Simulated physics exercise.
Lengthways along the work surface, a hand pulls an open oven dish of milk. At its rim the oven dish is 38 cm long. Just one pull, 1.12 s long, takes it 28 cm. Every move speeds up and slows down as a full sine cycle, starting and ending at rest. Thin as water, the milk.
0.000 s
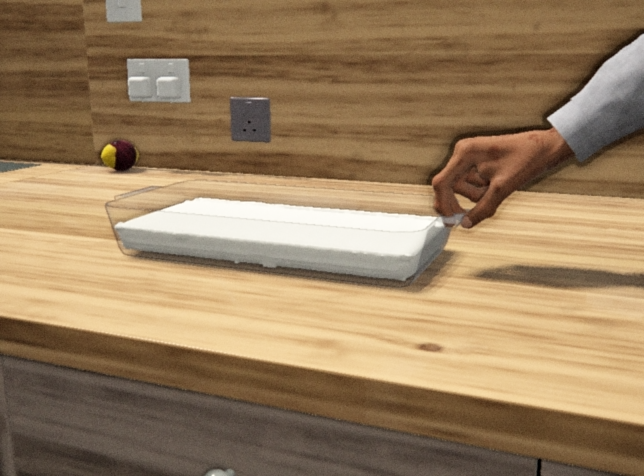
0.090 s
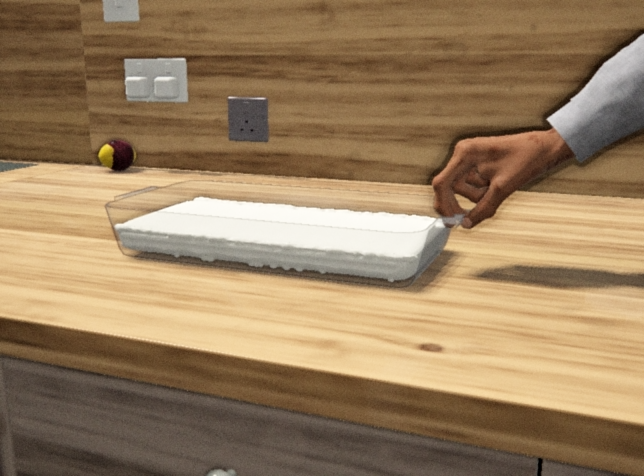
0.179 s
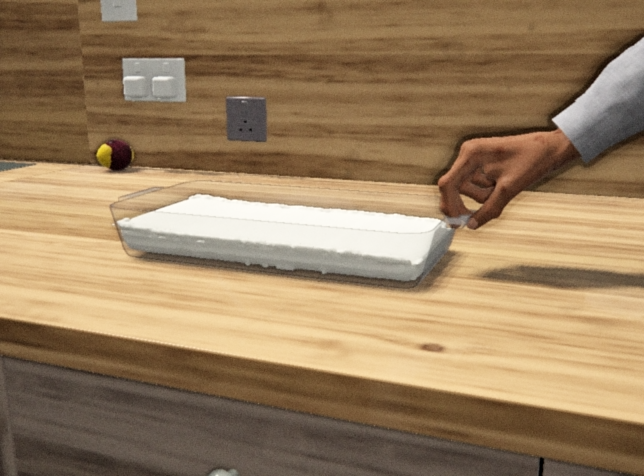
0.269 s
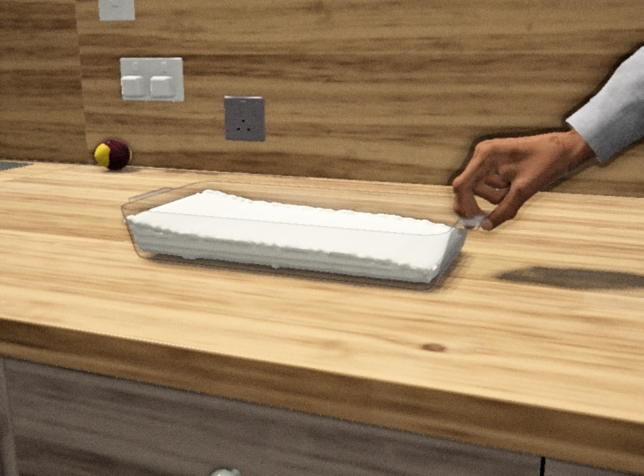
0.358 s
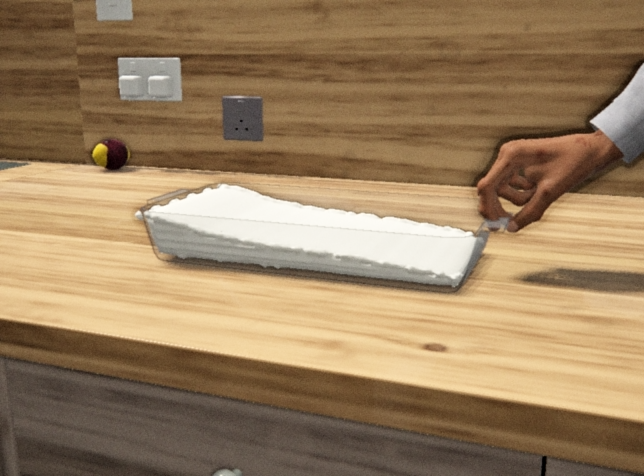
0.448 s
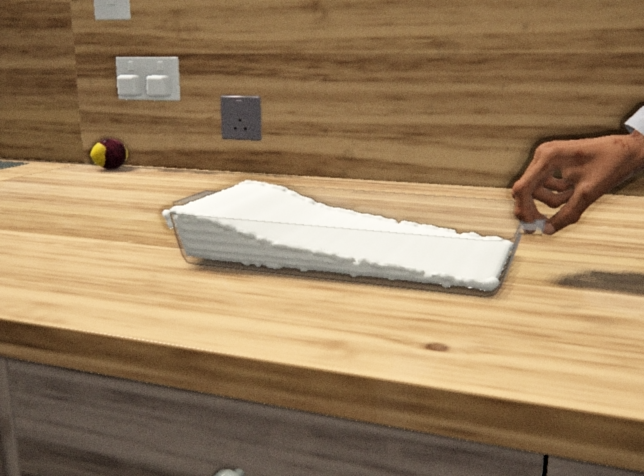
Glass oven dish of milk being pulled right along a wooden worktop by a hand, the milk heaping towards its left end.
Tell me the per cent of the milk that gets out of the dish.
I would say close to 21 per cent gets out.
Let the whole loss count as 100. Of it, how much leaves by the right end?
90 %.
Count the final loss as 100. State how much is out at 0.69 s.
It's close to 0 percent at that time.
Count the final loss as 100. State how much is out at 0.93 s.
About 10 percent.
After 0.69 s it has gone 20 cm; 1 per cent is out over the left end and 0 over the right.
After 0.93 s it has gone 27 cm; 1 per cent is out over the left end and 2 over the right.
After 1.17 s it has gone 28 cm; 1 per cent is out over the left end and 18 over the right.
After 1.41 s it has gone 28 cm; 1 per cent is out over the left end and 19 over the right.
In the end 21 per cent is out in all, 2 of it over the left end.
